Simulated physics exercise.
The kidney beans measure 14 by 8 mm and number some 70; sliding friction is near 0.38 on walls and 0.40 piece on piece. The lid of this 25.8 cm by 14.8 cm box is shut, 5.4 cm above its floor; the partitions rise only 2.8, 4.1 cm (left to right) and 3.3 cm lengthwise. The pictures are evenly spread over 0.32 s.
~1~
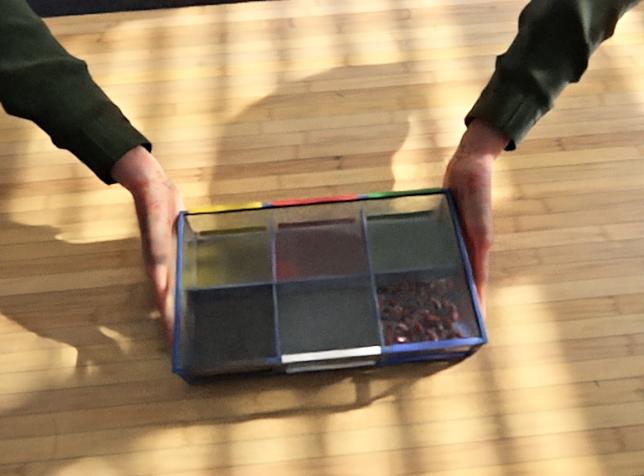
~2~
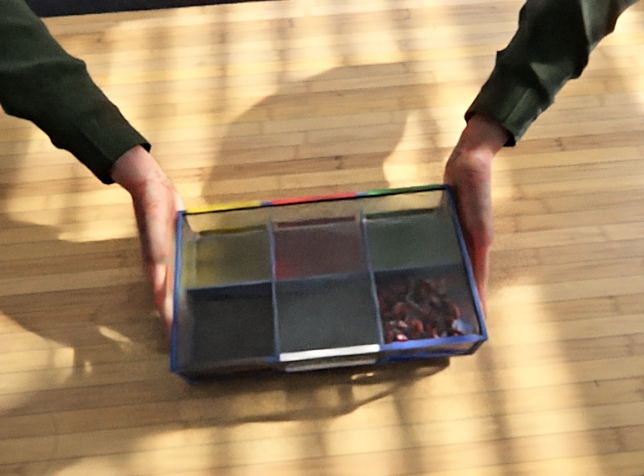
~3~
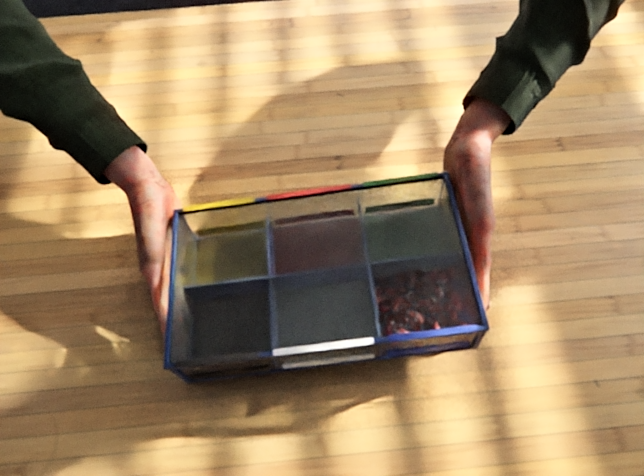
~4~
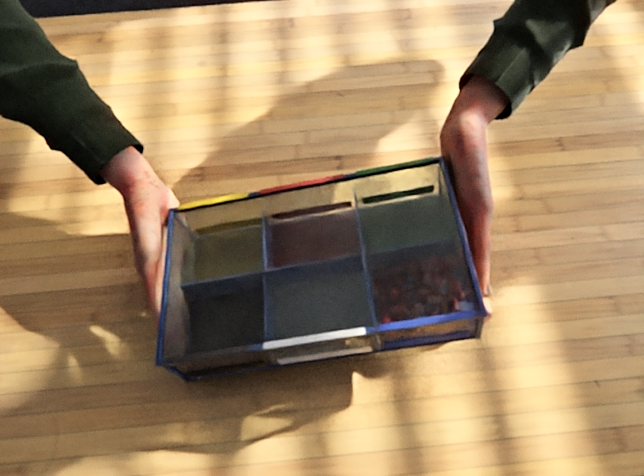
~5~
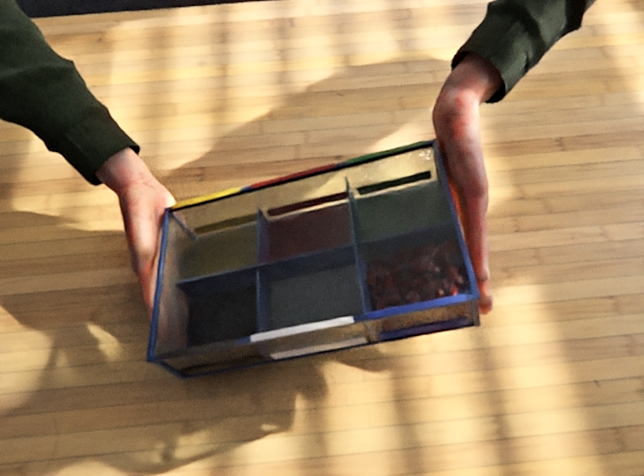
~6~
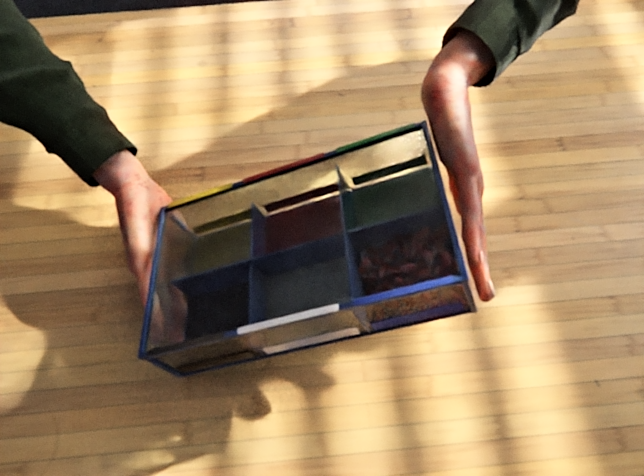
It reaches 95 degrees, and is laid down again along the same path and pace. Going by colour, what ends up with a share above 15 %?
Red: No, blue: Yes, green: No, yellow: Yes, white: No, black: No.
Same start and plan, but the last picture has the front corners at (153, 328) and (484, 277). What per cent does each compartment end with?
Red 20; blue 25; green 40; yellow 15; white 0; black 0.
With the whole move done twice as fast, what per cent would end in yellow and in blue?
In that case yellow 20; blue 45.
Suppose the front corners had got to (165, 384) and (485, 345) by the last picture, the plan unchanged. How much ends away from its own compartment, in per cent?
It would be near 5 per cent.
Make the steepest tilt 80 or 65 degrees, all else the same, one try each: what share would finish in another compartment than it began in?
About 40 and 5 per cent.
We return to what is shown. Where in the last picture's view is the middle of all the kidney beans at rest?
Around (376, 289).
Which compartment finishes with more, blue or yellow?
It is the blue one.
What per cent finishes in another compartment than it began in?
Some 45 per cent.
Then, 0.98 s after the last picture, tilt 94 degrees; red 5 %, blue 75 %, green 5 %, yellow 5 %, white 5 %.
Then, 1.63 s after the last picture, tilt 41 degrees; red 5 %, blue 55 %, green 5 %, yellow 30 %, white 5 %.
Then, 2.32 s after the last picture, tilt 0 degrees; red 5 %, blue 55 %, green 5 %, yellow 30 %, white 5 %.
In the end, red 5 %, blue 55 %, green 5 %, yellow 30 %, white 5 %, black 0 %.
